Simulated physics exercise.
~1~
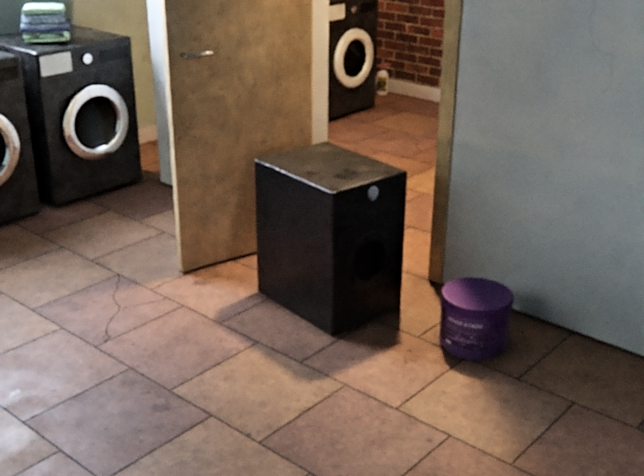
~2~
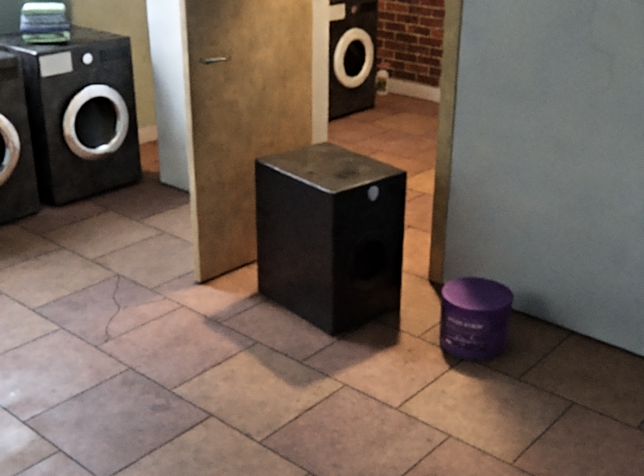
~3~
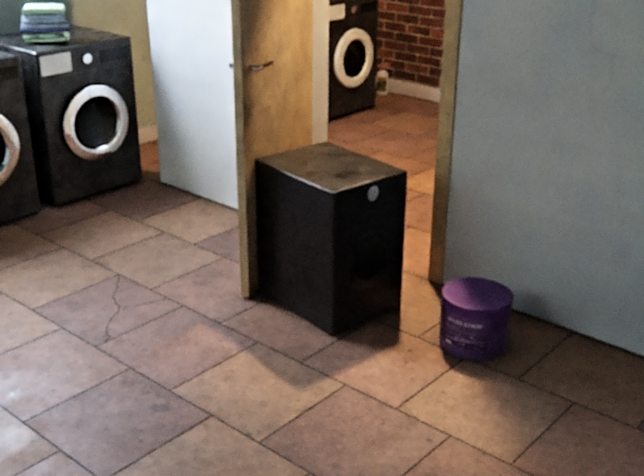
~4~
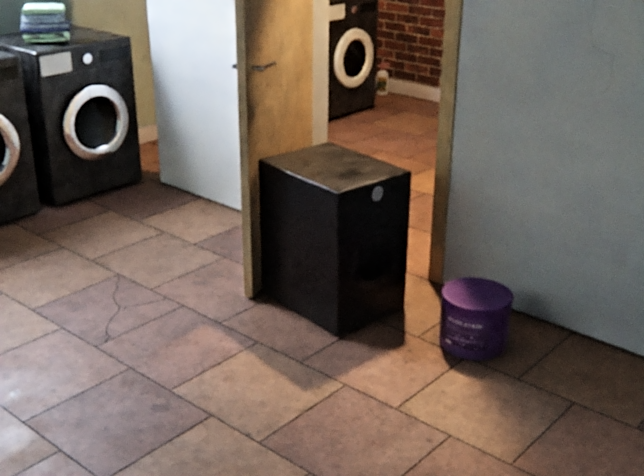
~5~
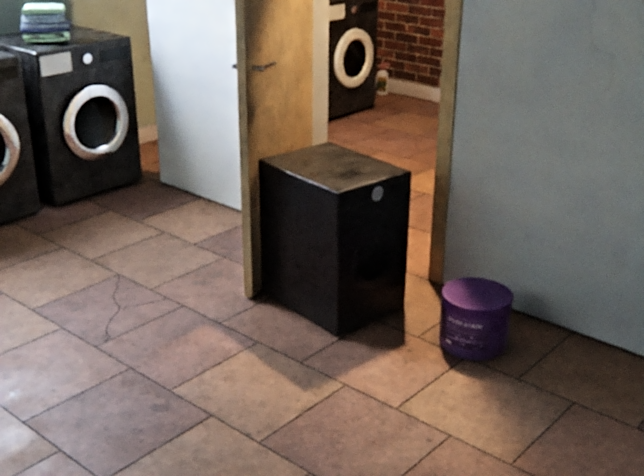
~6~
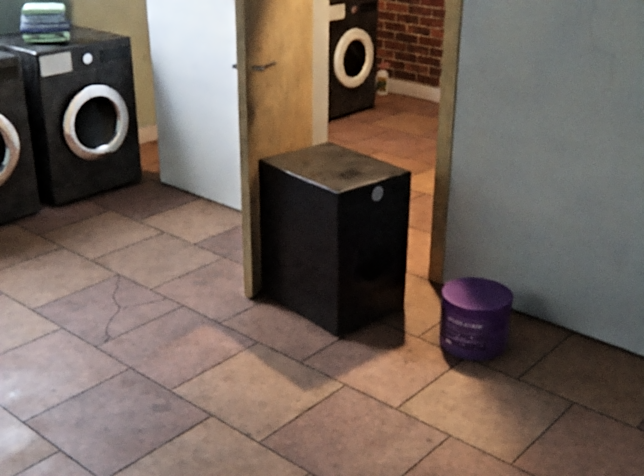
At first, a door stands wide open in a tiled laundry room, with a black box on the floor in front of the doorway and a purple pail to its right. The door swings to the right towards its frame, with nobody in view, while the box and pail stay still. Its free edge then comes up to the left side of the box. The box shifts very slightly to the right, and the door stops beside it. At the end, the door rests well short of closing, the box still stands upright in its path, and the pail has not moved.
